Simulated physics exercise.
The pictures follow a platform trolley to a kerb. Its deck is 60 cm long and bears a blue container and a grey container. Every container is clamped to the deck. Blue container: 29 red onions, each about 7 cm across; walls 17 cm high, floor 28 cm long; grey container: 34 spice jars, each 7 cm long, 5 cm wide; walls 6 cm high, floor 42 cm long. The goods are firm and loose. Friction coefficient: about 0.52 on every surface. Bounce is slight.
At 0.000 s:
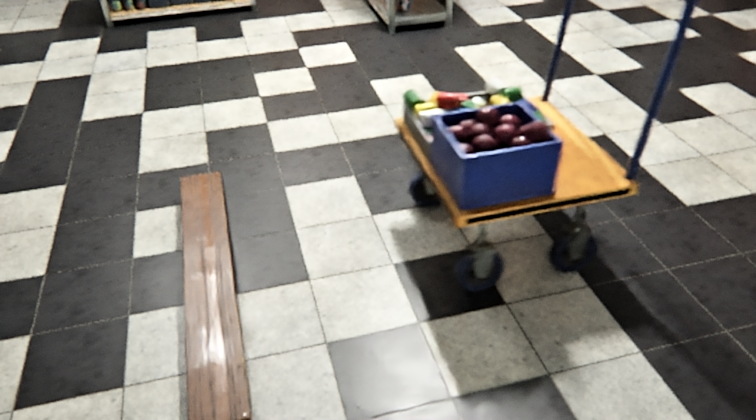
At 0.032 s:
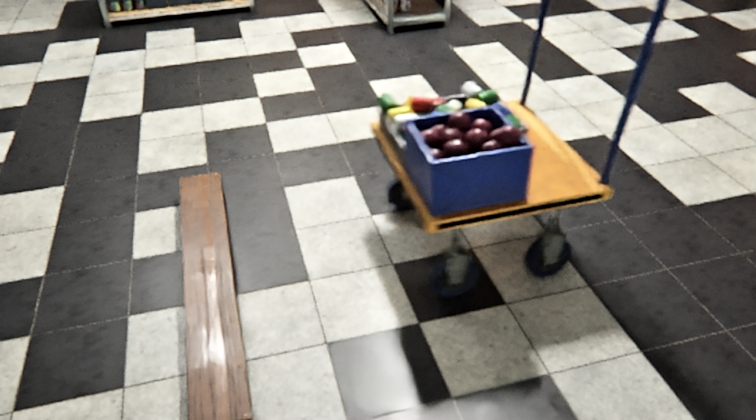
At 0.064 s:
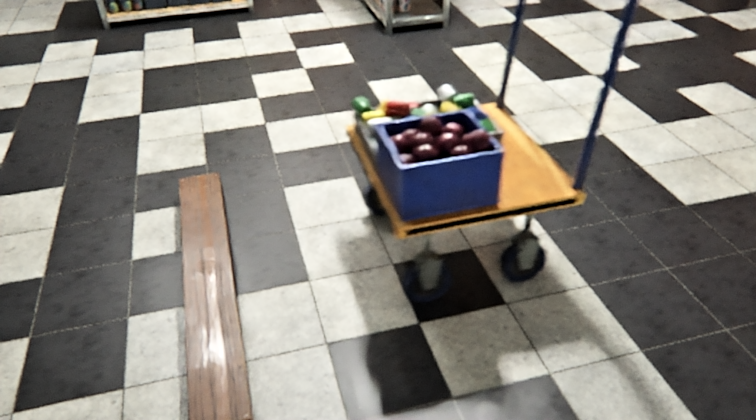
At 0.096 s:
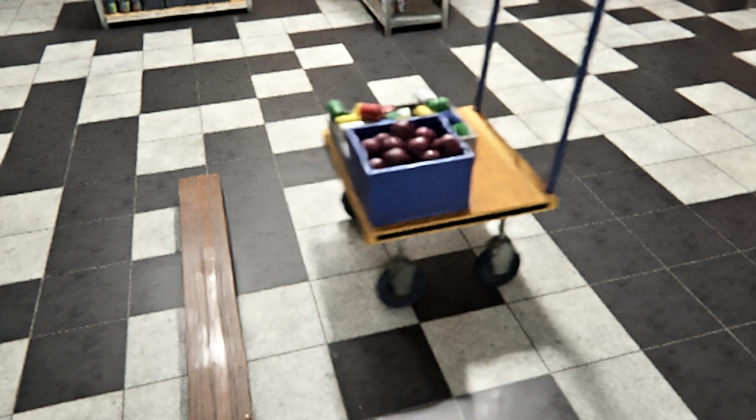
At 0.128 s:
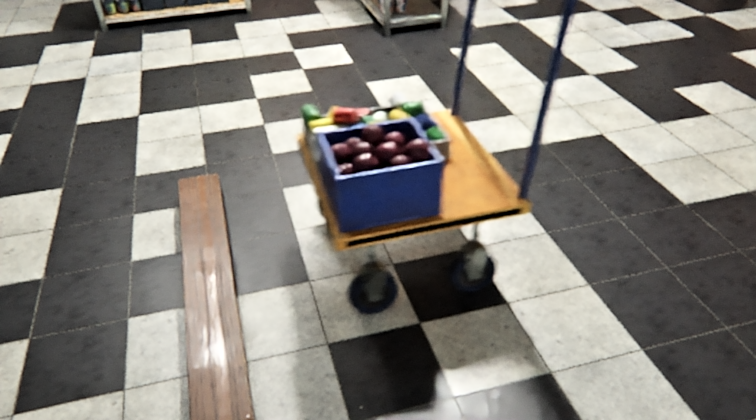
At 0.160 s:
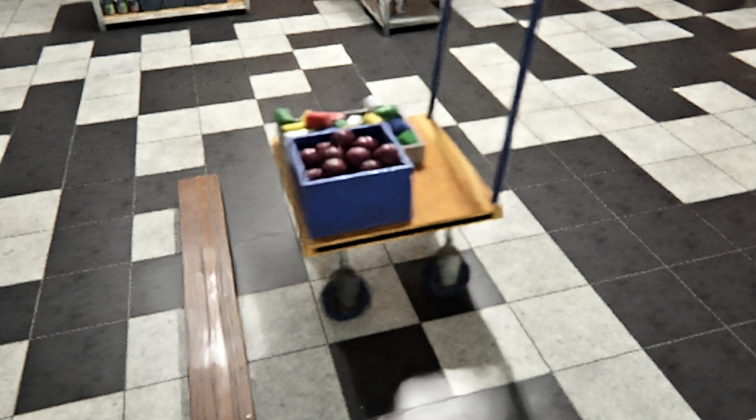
Platform trolley carrying a blue container of dark red onions and colourful jars rolling leftward across a checkered floor towards a wooden strip.
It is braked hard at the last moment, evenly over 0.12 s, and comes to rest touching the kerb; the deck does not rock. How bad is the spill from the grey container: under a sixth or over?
Out of the grey container go more than one in six of the spice jars.
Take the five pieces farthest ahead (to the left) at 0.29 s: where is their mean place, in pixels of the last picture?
Around (210, 146).
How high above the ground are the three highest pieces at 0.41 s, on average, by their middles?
Roughly 70 cm.
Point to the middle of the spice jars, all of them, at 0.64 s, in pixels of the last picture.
Near (226, 149).
After 0.19 s, the brake bites.
After 0.29 s, blue container 29 in, 0 out and grey container 33 in, 1 out.
After 0.41 s, blue container 29 in, 0 out and grey container 26 in, 8 out.
After 0.64 s, blue container 27 in, 2 out and grey container 15 in, 19 out.
Outcome (at 1.14 s), blue container 27 in, 2 out and grey container 16 in, 18 out. Asked share, 18 of 34, 53 per cent.
